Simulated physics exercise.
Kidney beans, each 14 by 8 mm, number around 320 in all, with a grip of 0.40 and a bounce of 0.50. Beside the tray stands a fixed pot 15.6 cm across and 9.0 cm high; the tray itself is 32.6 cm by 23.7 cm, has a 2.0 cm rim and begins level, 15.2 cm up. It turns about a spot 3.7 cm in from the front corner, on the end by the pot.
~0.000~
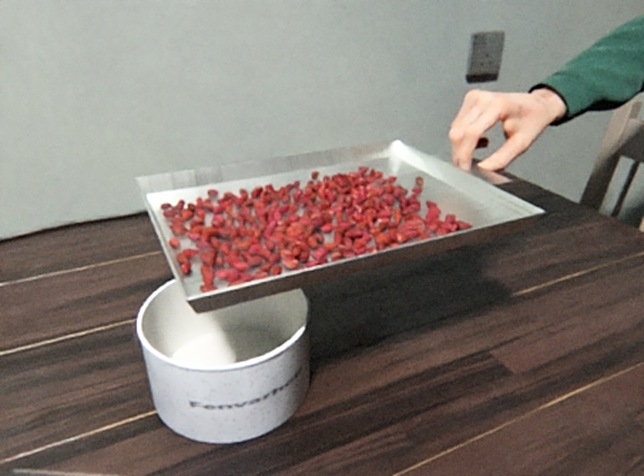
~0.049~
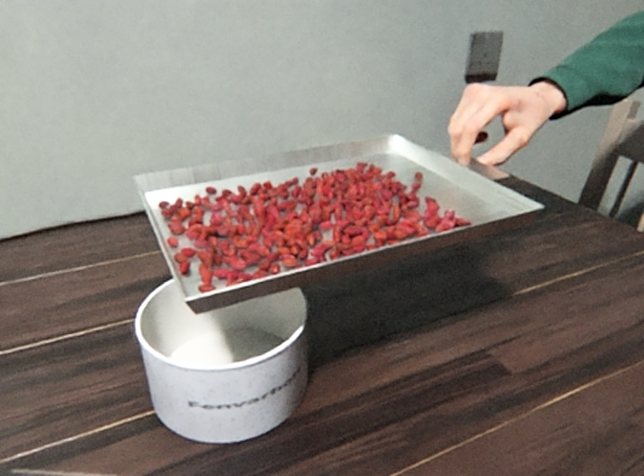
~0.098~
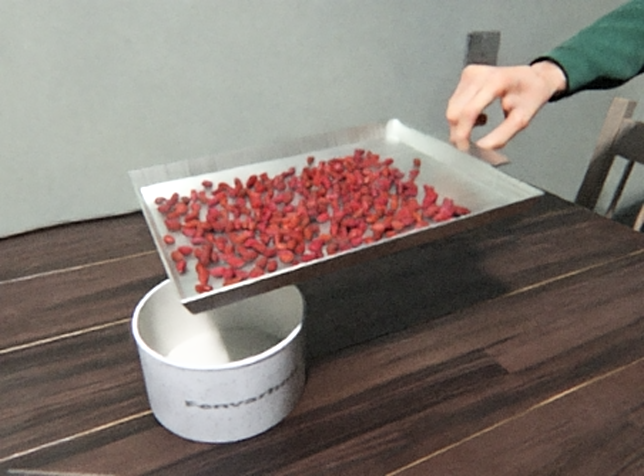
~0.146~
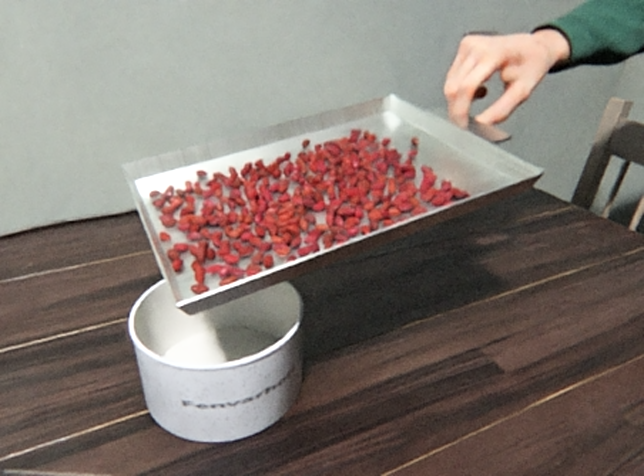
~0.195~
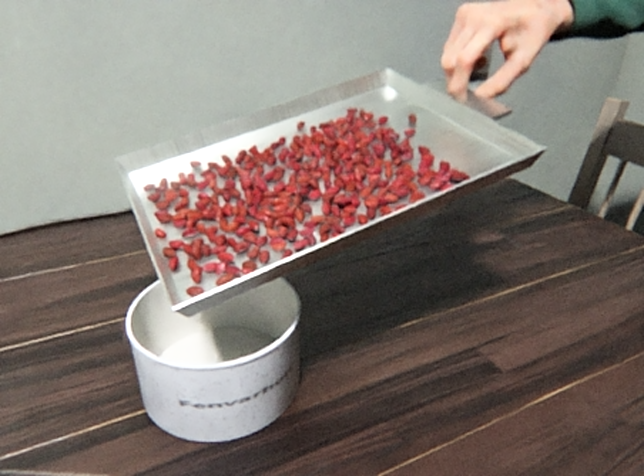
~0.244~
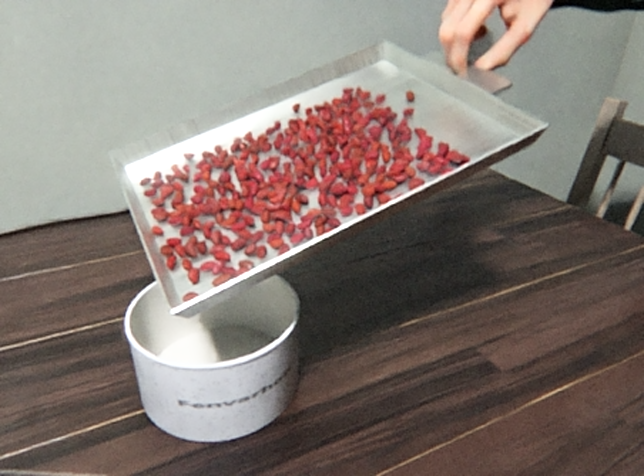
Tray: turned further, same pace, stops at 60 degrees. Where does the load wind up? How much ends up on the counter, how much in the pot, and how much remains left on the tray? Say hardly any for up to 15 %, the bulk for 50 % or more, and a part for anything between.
By place: Counter the bulk, pot hardly any, left on the tray a part.
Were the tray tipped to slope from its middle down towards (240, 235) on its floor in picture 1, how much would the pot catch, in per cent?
Estimate: Some 0 per cent.
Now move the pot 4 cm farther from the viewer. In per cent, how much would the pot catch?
0 %.
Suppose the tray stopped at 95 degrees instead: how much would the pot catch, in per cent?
Roughly 0 %.
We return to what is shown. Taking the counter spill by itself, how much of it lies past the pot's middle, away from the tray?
Share: Close to 100 %.
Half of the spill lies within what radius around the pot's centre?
About 18 cm from the centre.
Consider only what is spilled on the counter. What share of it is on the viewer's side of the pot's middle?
About 100 per cent.
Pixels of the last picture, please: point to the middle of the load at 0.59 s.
Near pixel (206, 196).
After 0.45 s, tilt 40 degrees; the tray holds 100 %, the pot 0 %.
After 0.59 s, tilt 55 degrees; the tray holds 100 %, the pot 0 %.
After 0.85 s, tilt 60 degrees; the tray holds 40 %, the pot 0 %.
In the end, at 2.3 s, counter 75 %, pot 0 %, tray 25 %.
